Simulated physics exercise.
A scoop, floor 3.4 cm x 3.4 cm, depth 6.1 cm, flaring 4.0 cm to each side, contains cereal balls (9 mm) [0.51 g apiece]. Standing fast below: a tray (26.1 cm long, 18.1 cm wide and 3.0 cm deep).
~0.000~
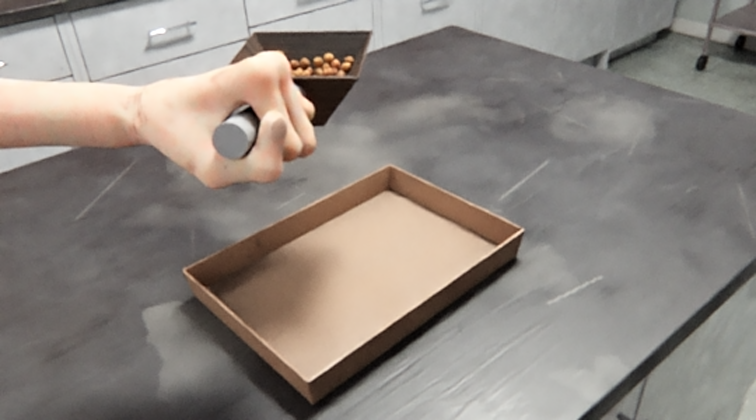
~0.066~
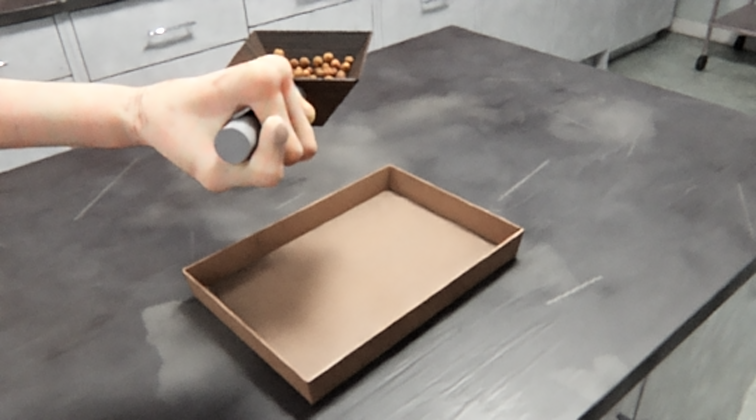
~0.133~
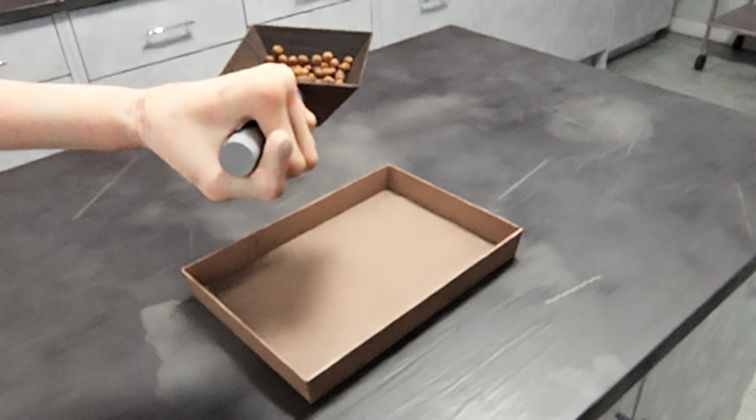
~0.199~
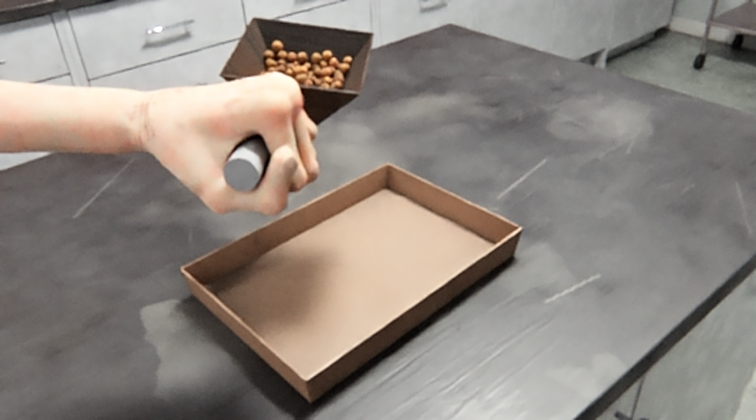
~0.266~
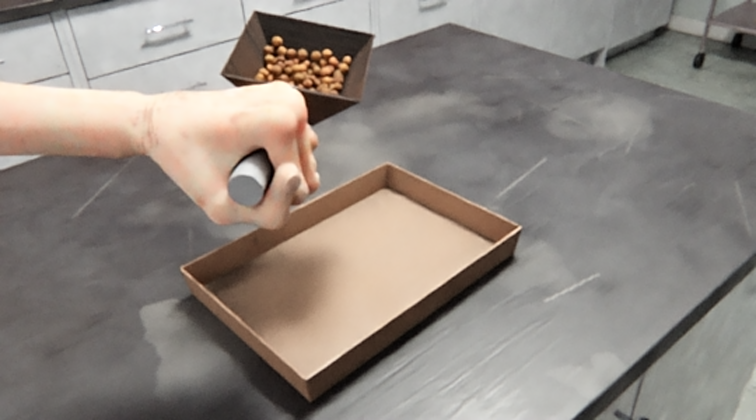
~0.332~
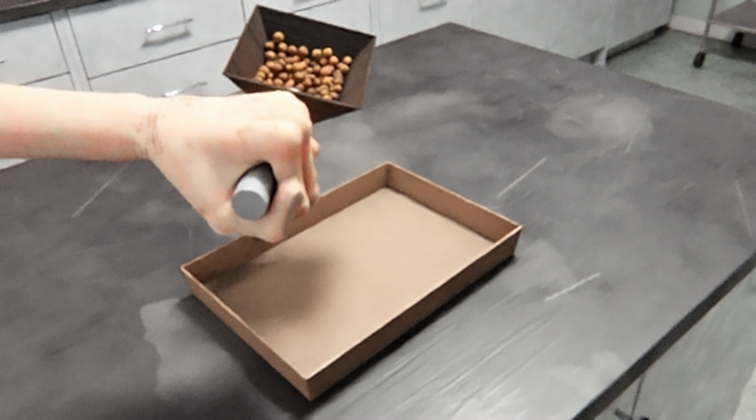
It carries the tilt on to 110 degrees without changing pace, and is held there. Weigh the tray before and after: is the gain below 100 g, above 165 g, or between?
Load: Little.
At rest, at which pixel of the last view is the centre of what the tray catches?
At about (381, 283).
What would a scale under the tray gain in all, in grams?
About 80 g.
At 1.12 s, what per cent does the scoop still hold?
Roughly 80 per cent.
Then, at 0.76 s, tilt 52 degrees; 0 g in the tray, scoop holds 100 %.
Then, at 1.12 s, tilt 78 degrees; 4 g in the tray, scoop holds 80 %.
After 1.45 s, tilt 102 degrees; 82 g in the tray, scoop holds 0 %.
After 1.76 s, tilt 110 degrees; 82 g in the tray, scoop holds 0 %.
In the end, at 2.0 s, 82 g in the tray, scoop holds 0 %.
